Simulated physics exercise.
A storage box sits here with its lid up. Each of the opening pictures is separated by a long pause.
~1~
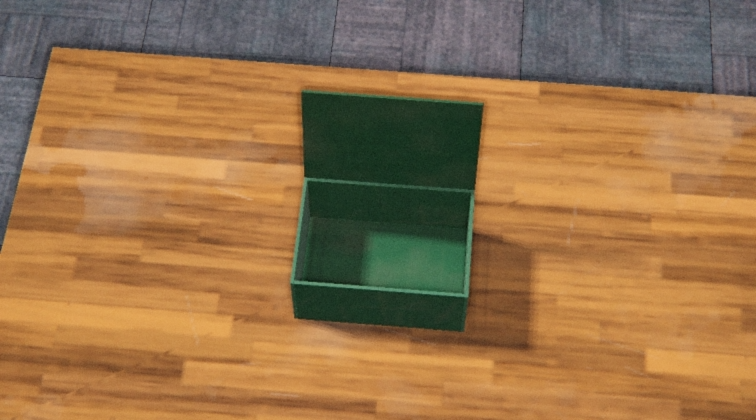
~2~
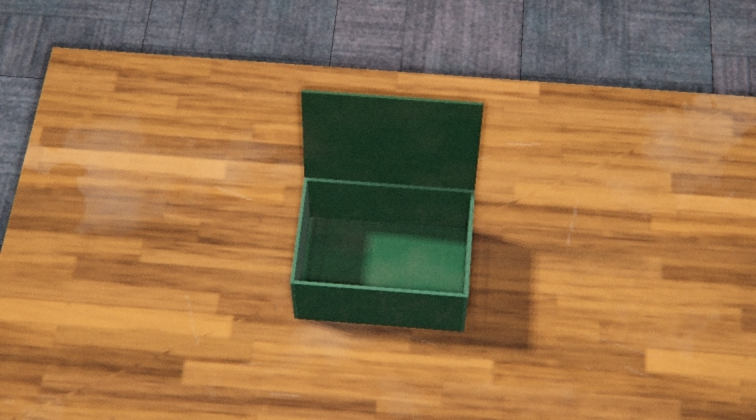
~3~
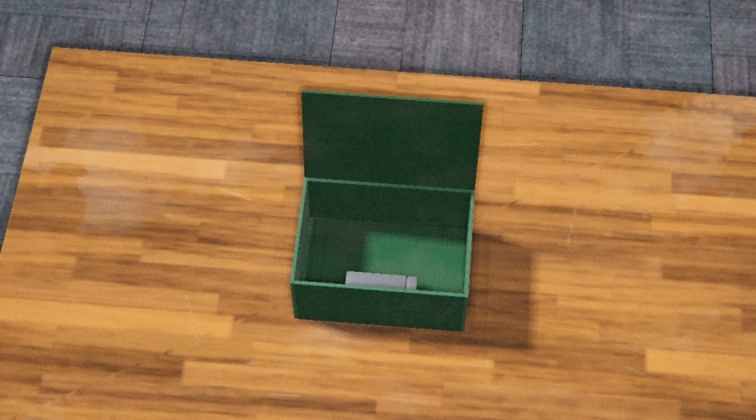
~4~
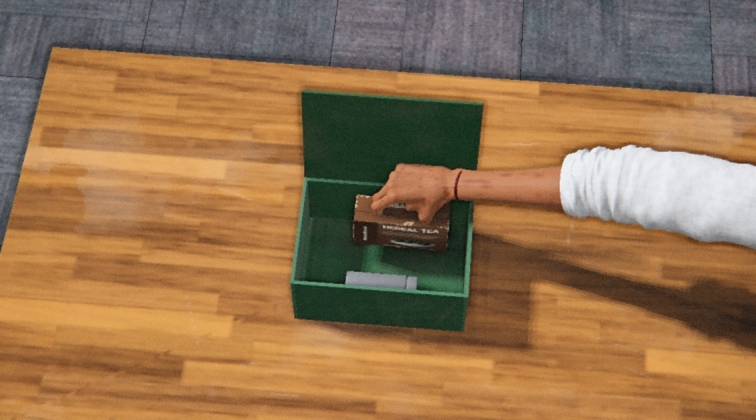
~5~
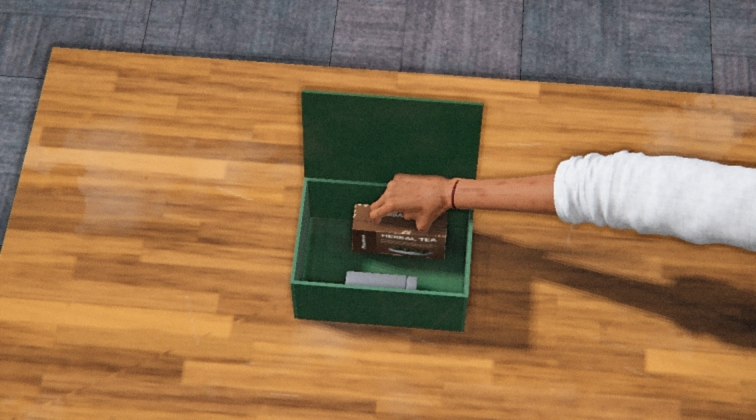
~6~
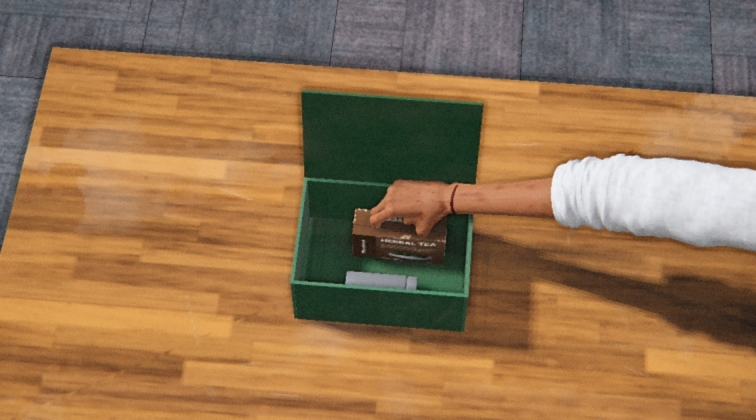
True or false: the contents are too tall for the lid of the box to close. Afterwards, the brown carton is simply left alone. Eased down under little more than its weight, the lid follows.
False.
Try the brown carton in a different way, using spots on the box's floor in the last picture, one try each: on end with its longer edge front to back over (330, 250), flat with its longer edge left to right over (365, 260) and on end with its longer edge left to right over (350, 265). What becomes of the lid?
The first time it is kept open, the next time it goes down completely, and the last time it is kept open.
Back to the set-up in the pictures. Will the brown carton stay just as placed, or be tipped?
Once everything settles, it keeps its original angle.
Then, 1.50 s later than the last frame, lid 67° above the rim.
Then, 1.80 s later than the last frame, lid 33° above the rim.
When it is over, lid shut; both as before. End places, in pixels of the last picture, brown carton near (400, 237).
